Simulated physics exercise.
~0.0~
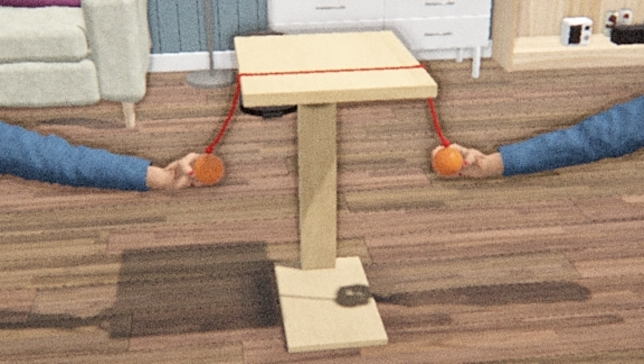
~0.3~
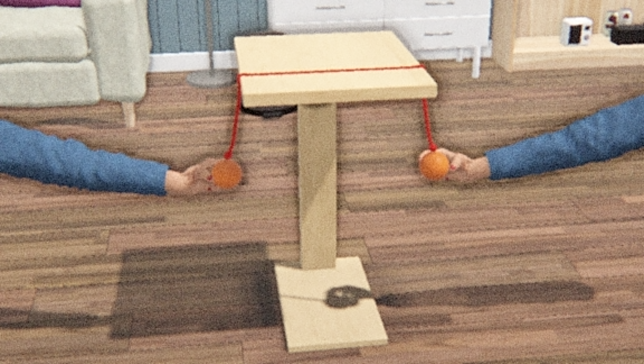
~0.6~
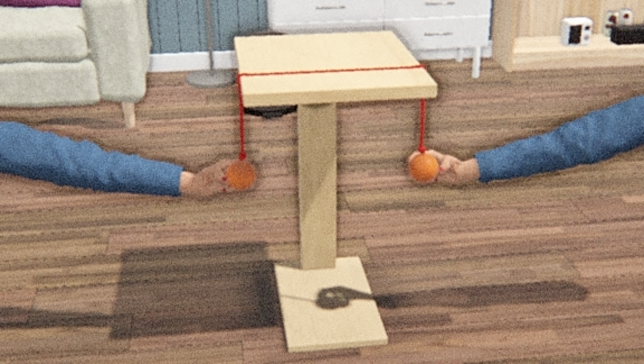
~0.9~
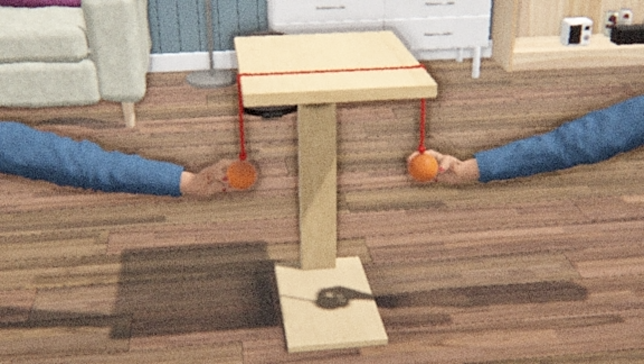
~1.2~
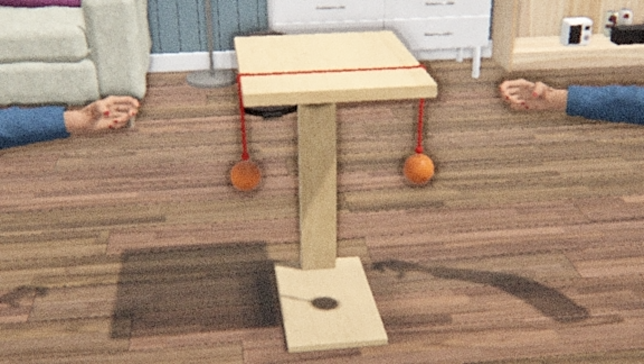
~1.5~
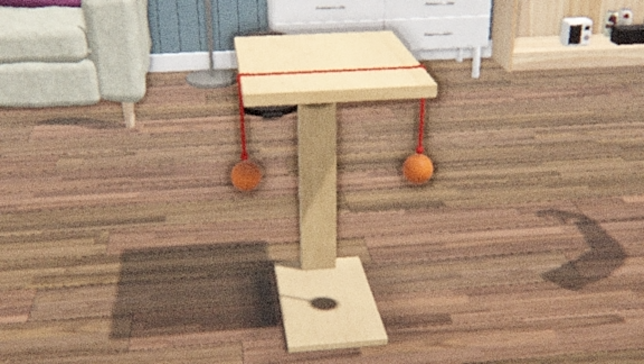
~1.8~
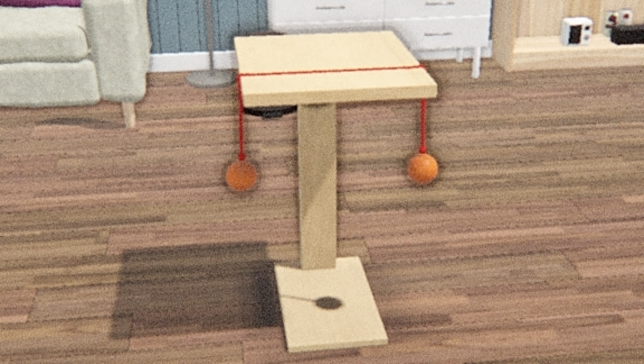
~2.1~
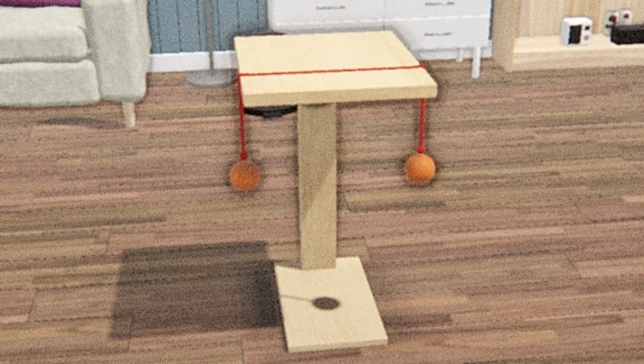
In a living room with a wooden floor, two hands bring oranges hanging from a red cord draped over a small table inward, then let go and withdraw. The oranges sway slightly and stay at the same height, the cord not slipping either way.
